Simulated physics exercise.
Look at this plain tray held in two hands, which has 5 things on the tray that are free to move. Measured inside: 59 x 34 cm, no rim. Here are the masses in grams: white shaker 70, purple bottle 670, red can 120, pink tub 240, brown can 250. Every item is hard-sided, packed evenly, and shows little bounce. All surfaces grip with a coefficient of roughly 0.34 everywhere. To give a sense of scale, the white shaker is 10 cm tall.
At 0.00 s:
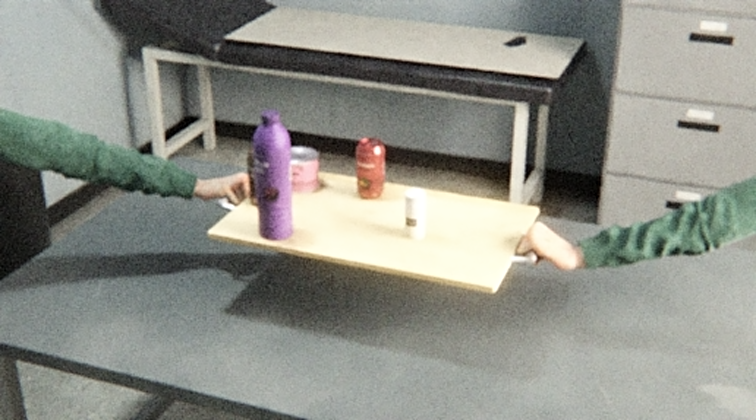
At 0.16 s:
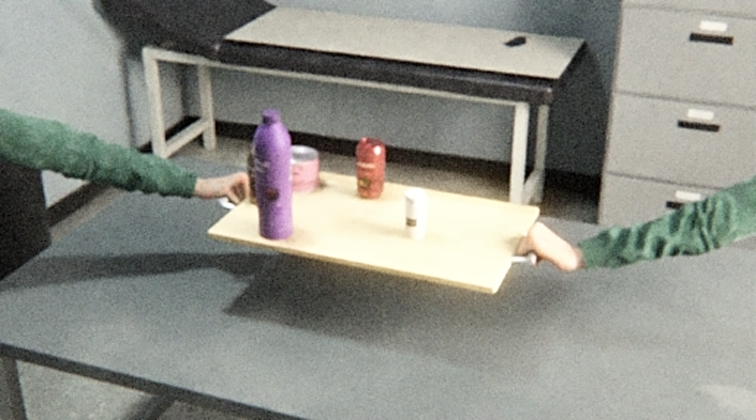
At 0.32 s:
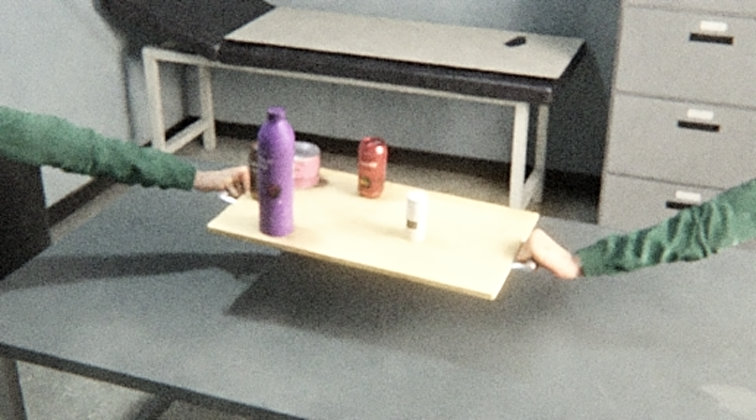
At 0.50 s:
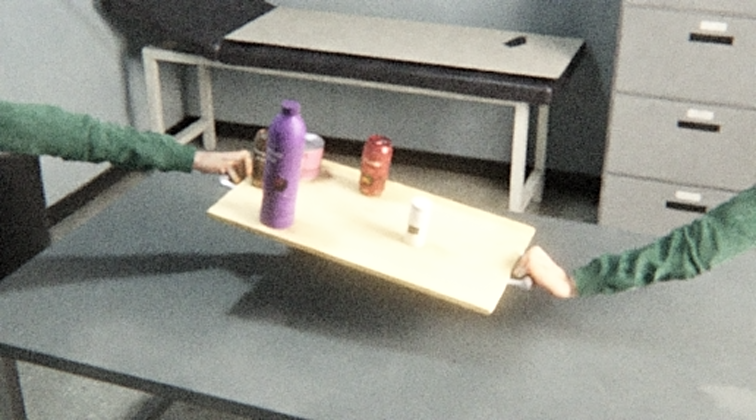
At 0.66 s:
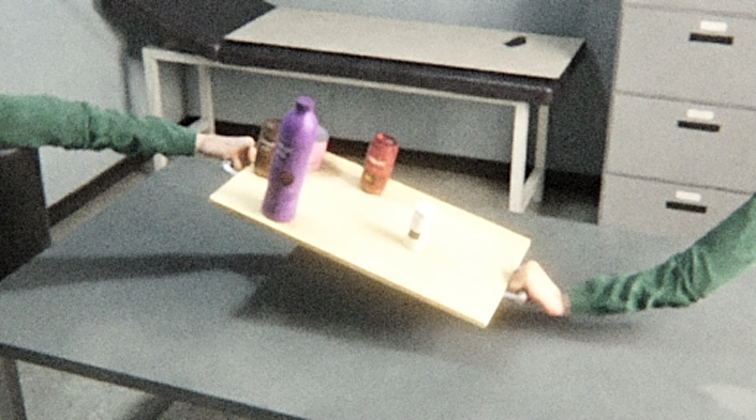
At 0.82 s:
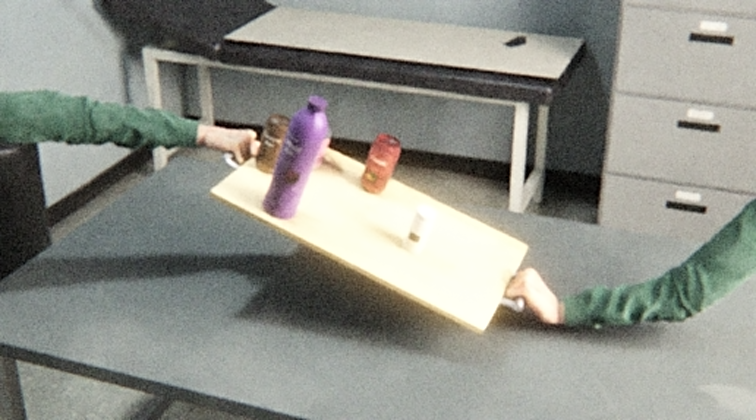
A plain pale tray, held at its ends by two green-sleeved hands above a dark table, starts level in a room with a padded bench and grey drawers behind, seen from slightly above by a still camera. On it stand a tall purple bottle, a brown can and a pink tub at left, a red can and a small white shaker. The left hand rises a little and the right hand lowers, tilting the tray steadily down to the right, and the items lean with it.
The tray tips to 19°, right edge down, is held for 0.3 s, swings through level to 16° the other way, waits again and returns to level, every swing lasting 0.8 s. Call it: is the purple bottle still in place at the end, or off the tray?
It is still in place.
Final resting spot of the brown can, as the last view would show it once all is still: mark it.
Its middle settles close to pixel (279, 180).
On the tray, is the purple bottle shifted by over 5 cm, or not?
The purple bottle moves off its spot.
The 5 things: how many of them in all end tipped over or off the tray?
That makes 1.
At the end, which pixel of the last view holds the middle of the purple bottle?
It ends near (438, 247).
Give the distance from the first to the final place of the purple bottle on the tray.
Some 36 cm.
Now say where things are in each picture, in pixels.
The first frame shows tray level; purple bottle (273, 175); white shaker (415, 214).
The second frame shows tray level; pink tub (297, 170).
The third frame shows tray tilted 3°, right edge down; white shaker (416, 217); red can (372, 169).
The fourth frame shows tray tilted 10°, right edge down.
The fifth frame shows tray tilted 16°, right edge down; white shaker (419, 227); red can (378, 165).
The sixth frame shows tray tilted 19°, right edge down; purple bottle (298, 157).
By 1.22 s, tray tilted 19°, right edge down; purple bottle on its side near (364, 230); brown can 2 cm from its spot.
By 1.52 s, tray tilted 8°, right edge down; purple bottle on its side near (430, 255); brown can 4 cm from its spot; pink tub 3 cm from its spot.
When it is over (3.5 s), lying over on the tray, purple bottle; the other 4 within 5 cm of the start. In the last view, purple bottle near (438, 247).
